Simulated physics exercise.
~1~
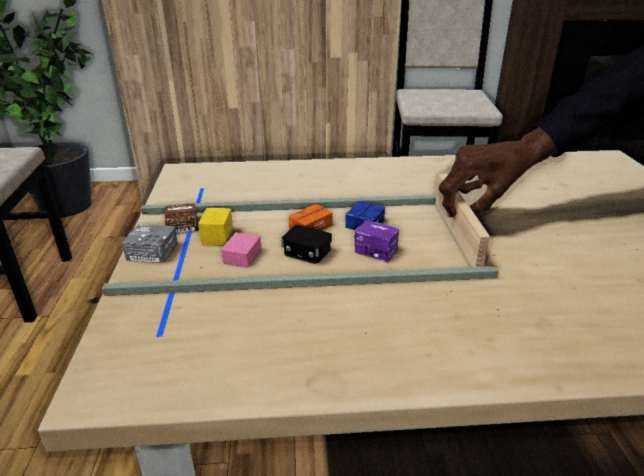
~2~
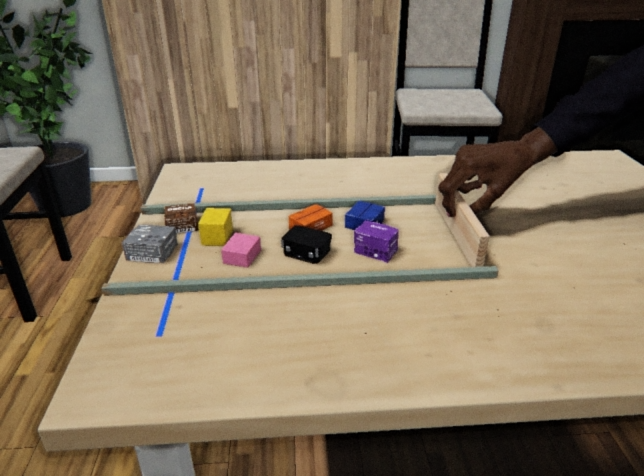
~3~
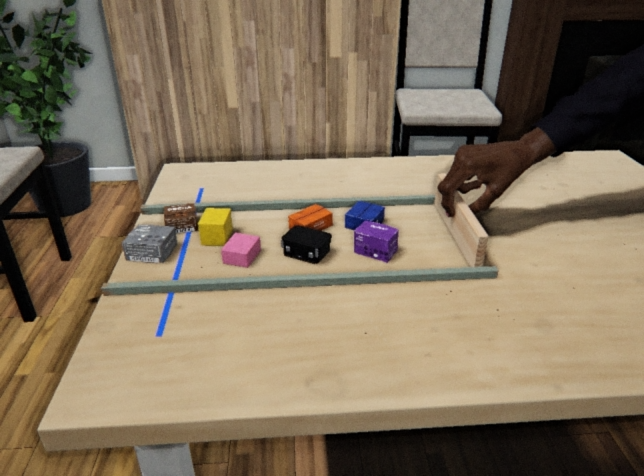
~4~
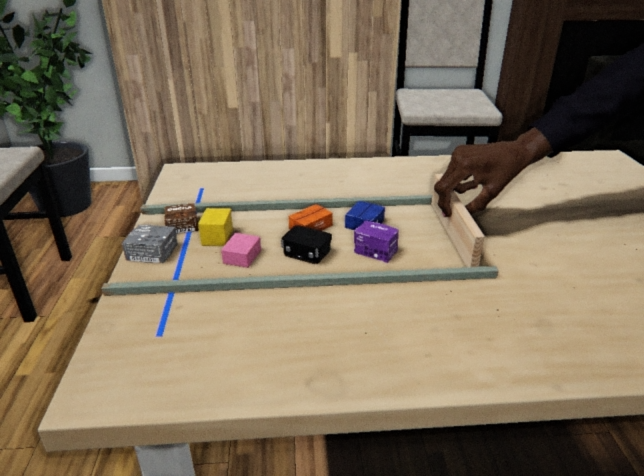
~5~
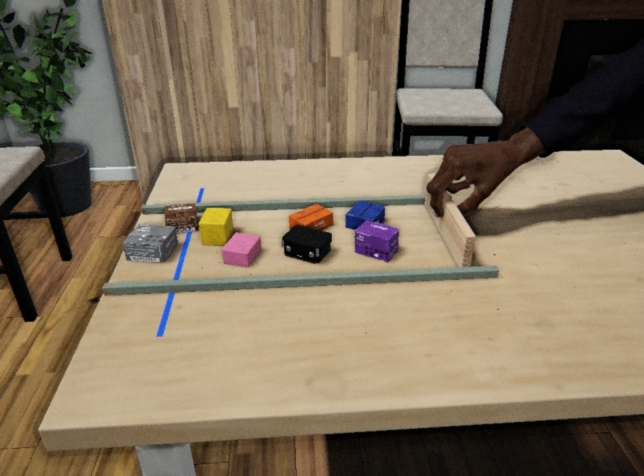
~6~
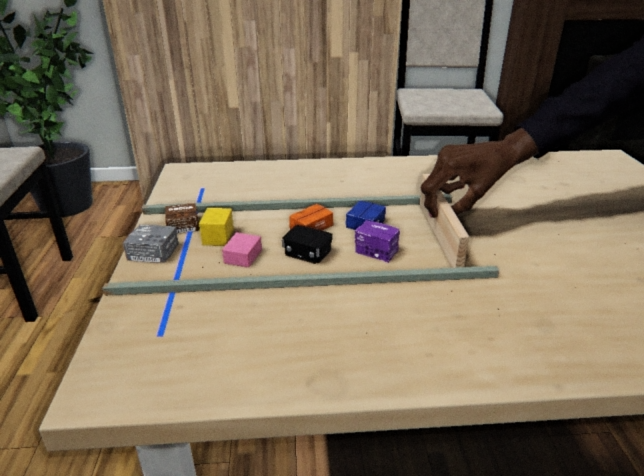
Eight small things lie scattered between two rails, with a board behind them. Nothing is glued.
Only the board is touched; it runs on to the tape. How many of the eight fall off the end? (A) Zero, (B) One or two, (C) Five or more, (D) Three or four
(D) Three or four.
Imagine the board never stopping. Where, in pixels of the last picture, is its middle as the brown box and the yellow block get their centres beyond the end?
When the brown box crosses, the middle is near (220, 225); when the yellow block crosses, near (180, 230).
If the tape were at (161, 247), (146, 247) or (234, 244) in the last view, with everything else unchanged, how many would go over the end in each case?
6, 6, 1.
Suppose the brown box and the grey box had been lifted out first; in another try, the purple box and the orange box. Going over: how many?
Result: 1 in the first case, with 1 in the second.
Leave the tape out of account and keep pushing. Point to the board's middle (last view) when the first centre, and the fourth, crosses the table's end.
The middle is at about (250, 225), later at about (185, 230).
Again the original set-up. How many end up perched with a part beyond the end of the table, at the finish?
I'd put it at 3.
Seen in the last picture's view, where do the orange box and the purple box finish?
Answer: First (147, 217), after that (157, 255).
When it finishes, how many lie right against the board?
The count comes out at 2.
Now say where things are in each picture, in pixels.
Grey box (151, 243); brown box (181, 218); yellow block (216, 227); board (459, 218); tape (185, 246), in the first picture.
Brown box (181, 218); board (459, 218), in the second picture.
Yellow block (216, 227); purple box (376, 241), in the third picture.
Grey box (151, 243); blue box (365, 218), in the fourth picture.
Brown box (182, 218); orange box (311, 220), in the fifth picture.
Grey box (152, 243); brown box (182, 218); yellow block (217, 227); board (441, 219); tape (186, 246), in the sixth picture.
Early on, none off yet; grey box at rest near (152, 243); brown box at rest near (182, 218); yellow block at rest near (217, 227).
A while later, none off yet; grey box at rest near (152, 243); brown box at rest near (180, 218); yellow block travelled a little near (206, 227).
Further along, one off so far; grey box on its side near (101, 292); brown box travelled about its own width near (139, 218); yellow block travelled well along near (150, 229).
Finally, the number that fall off is three or four; lost, pink block, brown box and grey box.
